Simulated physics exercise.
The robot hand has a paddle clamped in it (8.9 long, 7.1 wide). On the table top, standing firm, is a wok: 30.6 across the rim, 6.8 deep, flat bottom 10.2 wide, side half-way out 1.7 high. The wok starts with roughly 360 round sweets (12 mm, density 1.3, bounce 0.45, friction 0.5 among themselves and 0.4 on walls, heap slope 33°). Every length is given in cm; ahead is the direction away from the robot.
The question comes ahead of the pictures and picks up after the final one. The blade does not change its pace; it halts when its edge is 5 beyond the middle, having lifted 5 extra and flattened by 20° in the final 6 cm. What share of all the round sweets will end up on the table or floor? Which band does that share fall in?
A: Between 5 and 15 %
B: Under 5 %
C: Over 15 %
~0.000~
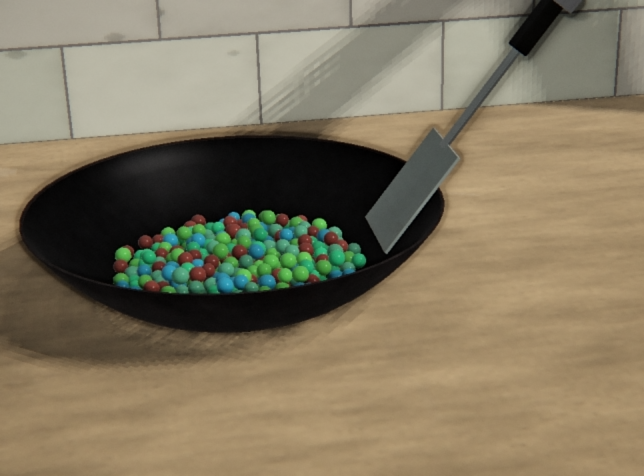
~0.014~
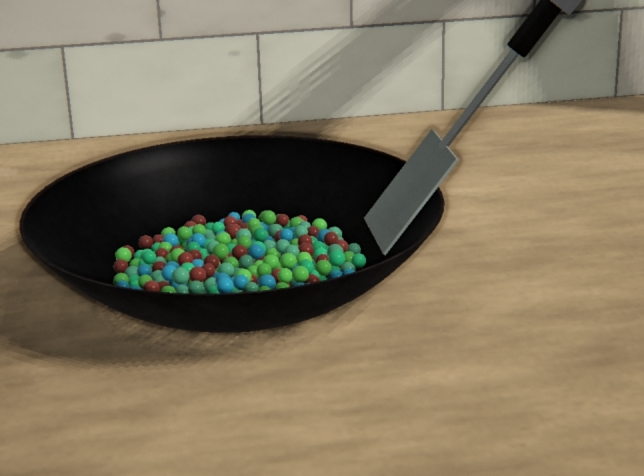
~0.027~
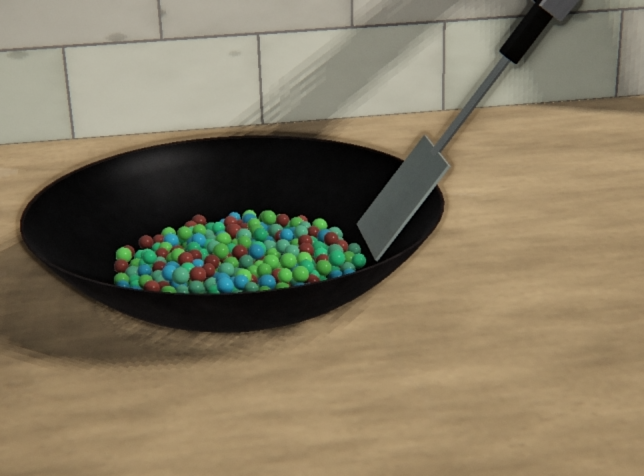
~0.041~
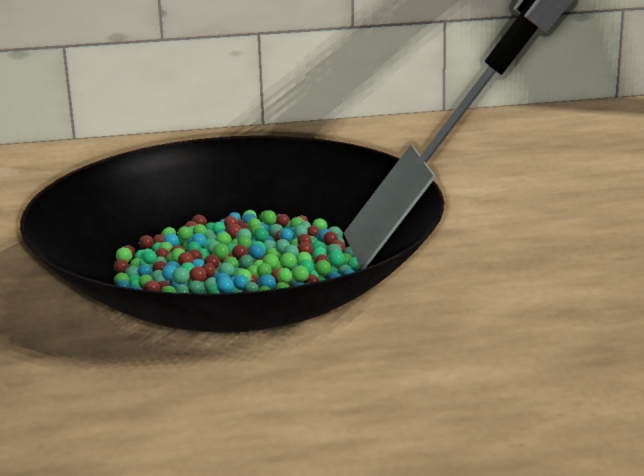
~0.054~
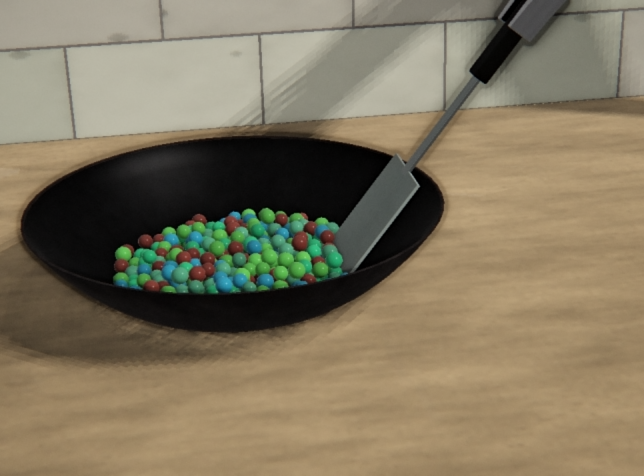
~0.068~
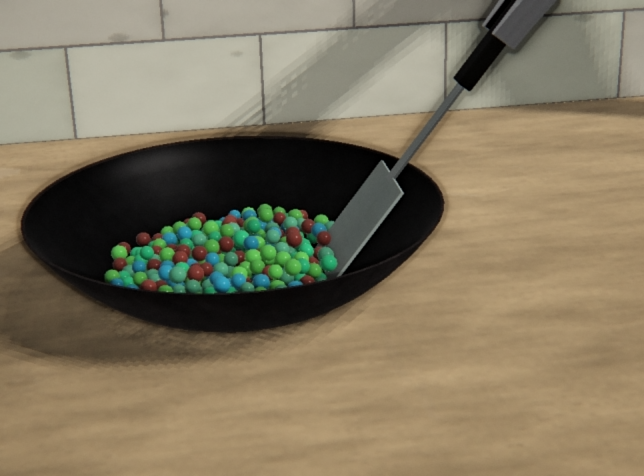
Under 5 %.
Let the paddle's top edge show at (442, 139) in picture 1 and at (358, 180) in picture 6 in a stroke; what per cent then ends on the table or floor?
Roughly 5 percent ends up there.
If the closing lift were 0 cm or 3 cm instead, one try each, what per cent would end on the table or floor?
Roughly 0 % and then 0 %.
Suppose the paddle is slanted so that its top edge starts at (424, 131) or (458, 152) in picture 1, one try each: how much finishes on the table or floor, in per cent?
Close to 0 and 0 percent respectively.
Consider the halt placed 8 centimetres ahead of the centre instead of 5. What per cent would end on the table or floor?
Near 10 per cent.
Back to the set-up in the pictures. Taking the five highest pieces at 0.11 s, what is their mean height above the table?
They are some 4 cm up.
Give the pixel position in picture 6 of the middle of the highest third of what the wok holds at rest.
Roughly at (127, 261).
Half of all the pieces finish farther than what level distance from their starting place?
Somewhere around 4 centimetres, I'd say.
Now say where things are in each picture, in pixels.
The paddle top edge at (446, 142), sloping 52°; upper third of the load around (245, 254), from x 120 to 360, top at y 215; 361 in the wok, in the first frame.
The paddle top edge at (445, 144), sloping 52°; upper third of the load around (246, 254), from x 120 to 360, top at y 215, in the second frame.
The paddle top edge at (437, 150), sloping 52°; upper third of the load around (246, 254), from x 120 to 360, top at y 215, in the third frame.
The paddle top edge at (423, 160), sloping 52°; upper third of the load around (245, 254), from x 120 to 355, top at y 220, in the fourth frame.
The paddle top edge at (408, 169), sloping 52°; upper third of the load around (250, 255), from x 120 to 345, top at y 215, in the fifth frame.
The paddle top edge at (392, 176), sloping 52°; upper third of the load around (240, 254), from x 110 to 350, top at y 210; 361 in the wok, in the sixth frame.
After 0.11 s, sloping 52°, highest piece 5 above the table; 361 in the wok.
After 0.16 s, sloping 44°, highest piece 5 above the table; 361 in the wok.
After 0.38 s, sloping 32°, highest piece 8 above the table; 361 in the wok.
After 1.43 s, sloping 32°, highest piece 6 above the table; 360 in the wok, 1 on the table or floor.
In the end, 360 in the wok, 1 on the table or floor. That is 0 % on the table or floor.
